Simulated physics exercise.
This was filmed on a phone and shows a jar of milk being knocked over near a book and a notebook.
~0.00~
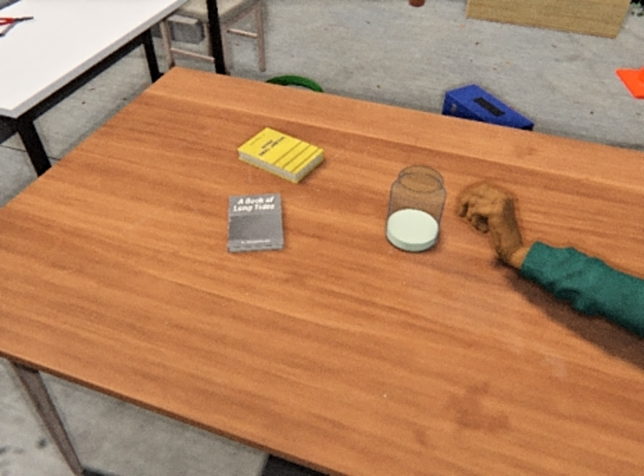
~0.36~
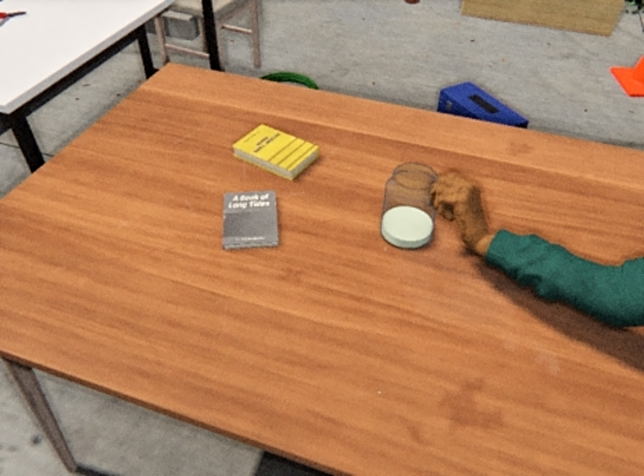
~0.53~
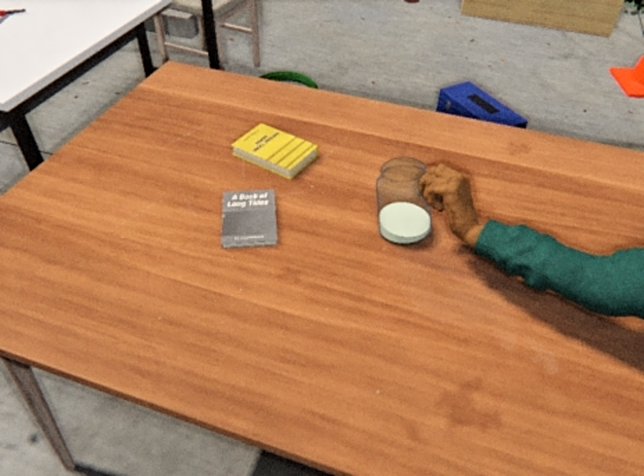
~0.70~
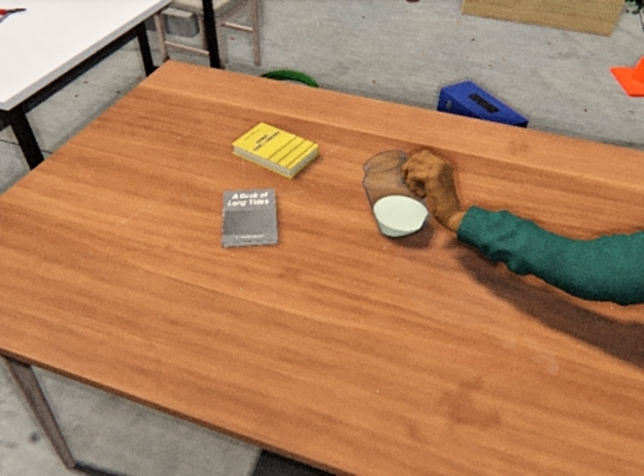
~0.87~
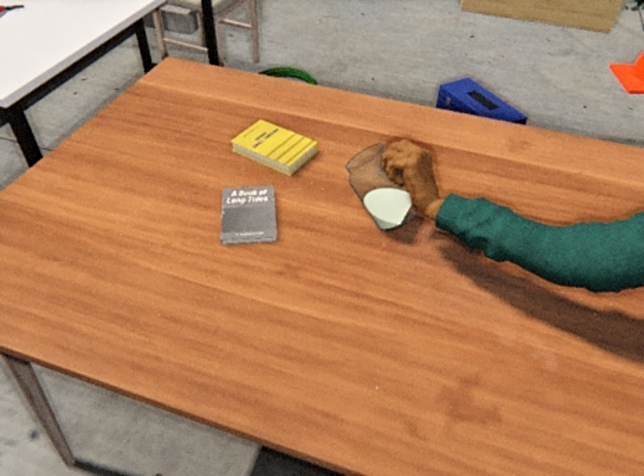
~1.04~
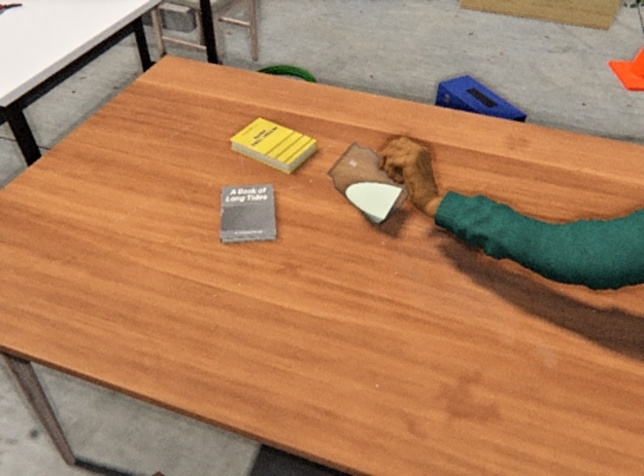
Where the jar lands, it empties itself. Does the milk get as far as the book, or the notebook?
You'll find the book is caught by the spill, and the notebook is caught by the spill.
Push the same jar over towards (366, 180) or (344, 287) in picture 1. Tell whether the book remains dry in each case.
So first it gets caught, and after that it is missed.
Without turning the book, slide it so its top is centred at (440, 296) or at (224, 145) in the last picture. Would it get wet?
Try one - it is not hit; try two - it gets hit.
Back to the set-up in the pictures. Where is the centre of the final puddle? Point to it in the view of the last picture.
Resting centre: Around (232, 167).
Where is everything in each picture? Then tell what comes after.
In the first frame, it stands upright; jar (416, 207) nearly empty; book (280, 150); notebook (255, 219).
In the second frame, pushed off balance; jar nearly empty, surface at (407, 223).
In the third frame, pushed off balance; jar (404, 199) nearly empty; notebook (249, 215).
In the fourth frame, pushed off balance; jar (394, 192) tipped 25°; book (275, 145).
In the fifth frame, pushed off balance; jar (382, 185) tipped 40°.
In the sixth frame, it is falling; jar (367, 181) tipped 60°; book (273, 140); notebook (248, 210).
Around 1.6 s, the puddle covers about as much as a saucer; the book is soaking at its edge; the notebook is soaking at its edge.
Around 2.3 s, the puddle covers about as much as a plate; the book is soaking at its edge; the notebook is soaking at its edge.
Around 3.6 s, the puddle covers about as much as a plate; the book is soaking at its edge; the notebook is soaking at its edge.
